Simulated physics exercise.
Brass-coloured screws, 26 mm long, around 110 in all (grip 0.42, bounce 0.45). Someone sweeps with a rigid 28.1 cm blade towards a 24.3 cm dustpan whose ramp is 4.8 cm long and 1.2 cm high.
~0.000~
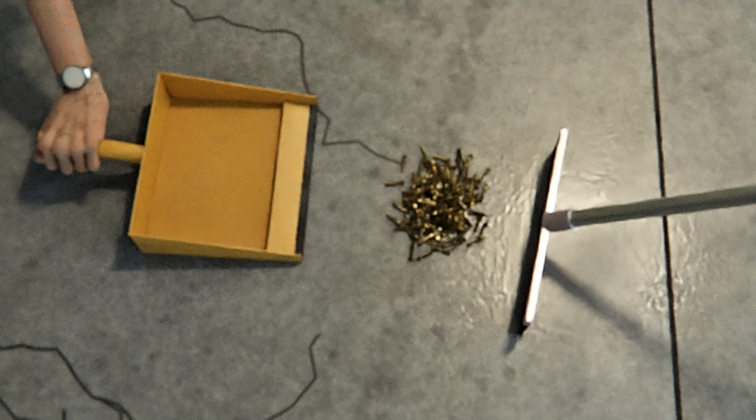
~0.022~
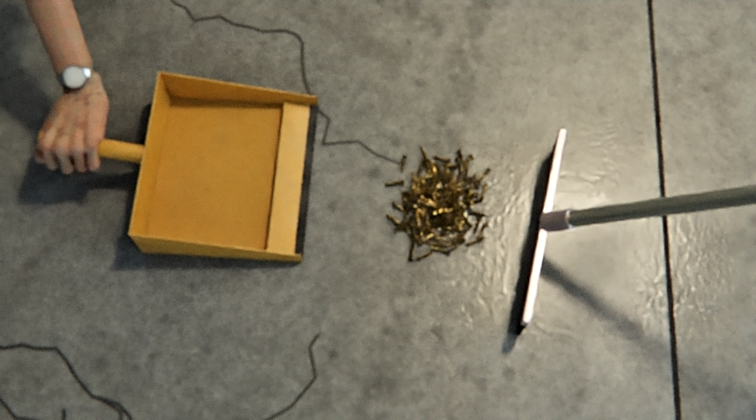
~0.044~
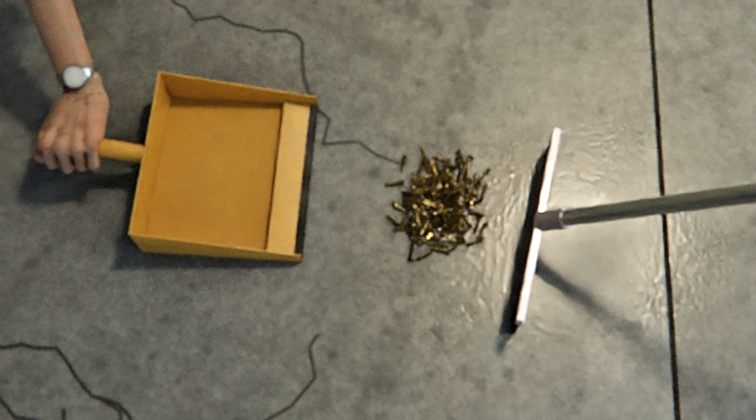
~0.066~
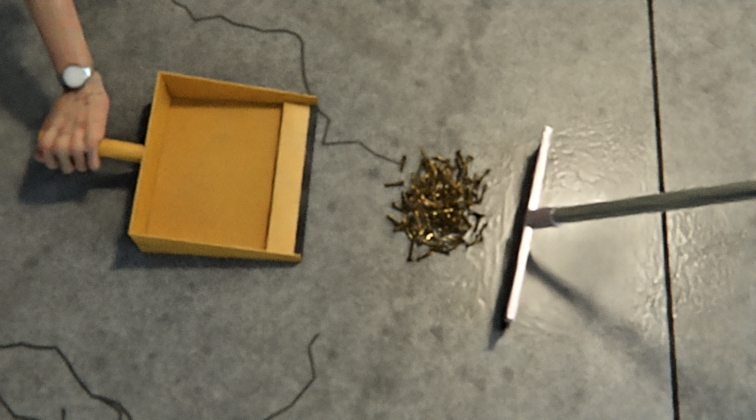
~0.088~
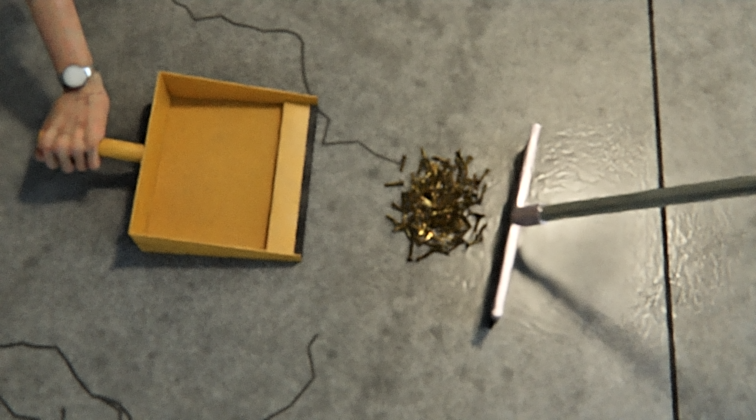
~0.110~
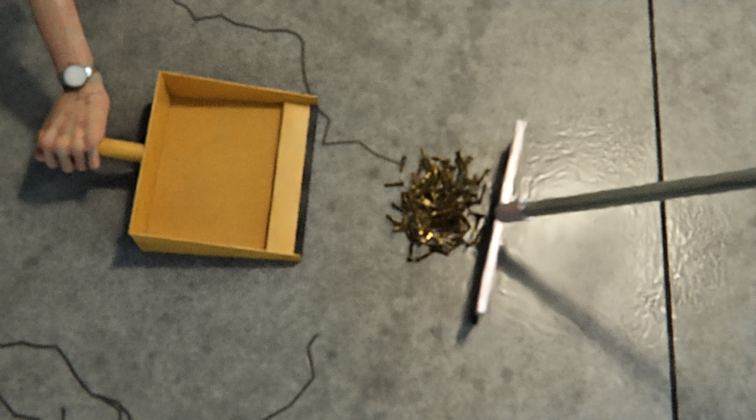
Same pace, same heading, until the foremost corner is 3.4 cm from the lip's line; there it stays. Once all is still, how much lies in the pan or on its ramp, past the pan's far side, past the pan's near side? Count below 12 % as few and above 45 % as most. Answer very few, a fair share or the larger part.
Pan: A fair share, far side: Very few, near side: Very few.
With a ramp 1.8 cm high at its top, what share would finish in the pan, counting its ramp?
In that case some 35 per cent.
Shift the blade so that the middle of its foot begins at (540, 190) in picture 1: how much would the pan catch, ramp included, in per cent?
About 45 per cent.
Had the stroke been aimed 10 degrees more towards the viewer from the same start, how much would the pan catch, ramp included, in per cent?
Then about 40 per cent.
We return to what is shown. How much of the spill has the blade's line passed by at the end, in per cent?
Some 0 per cent.
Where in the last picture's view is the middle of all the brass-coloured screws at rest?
Around (313, 166).
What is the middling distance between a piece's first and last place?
Some 20 cm.
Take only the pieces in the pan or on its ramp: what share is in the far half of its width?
Roughly 60 per cent.
Then, at 0.23 s, middle of the blade 15 cm from the lip; 0 % over the lip, far side 0 %, near side 0 %.
Then, at 0.31 s, middle of the blade 8 cm from the lip; 0 % over the lip, far side 0 %, near side 0 %.
Then, at 0.52 s, middle of the blade 6 cm from the lip; 40 % over the lip, far side 0 %, near side 0 %.
By 1.2 s all is still; pan 40 %, far side 0 %, near side 0 %, in front of the lip or behind the blade 60 %.
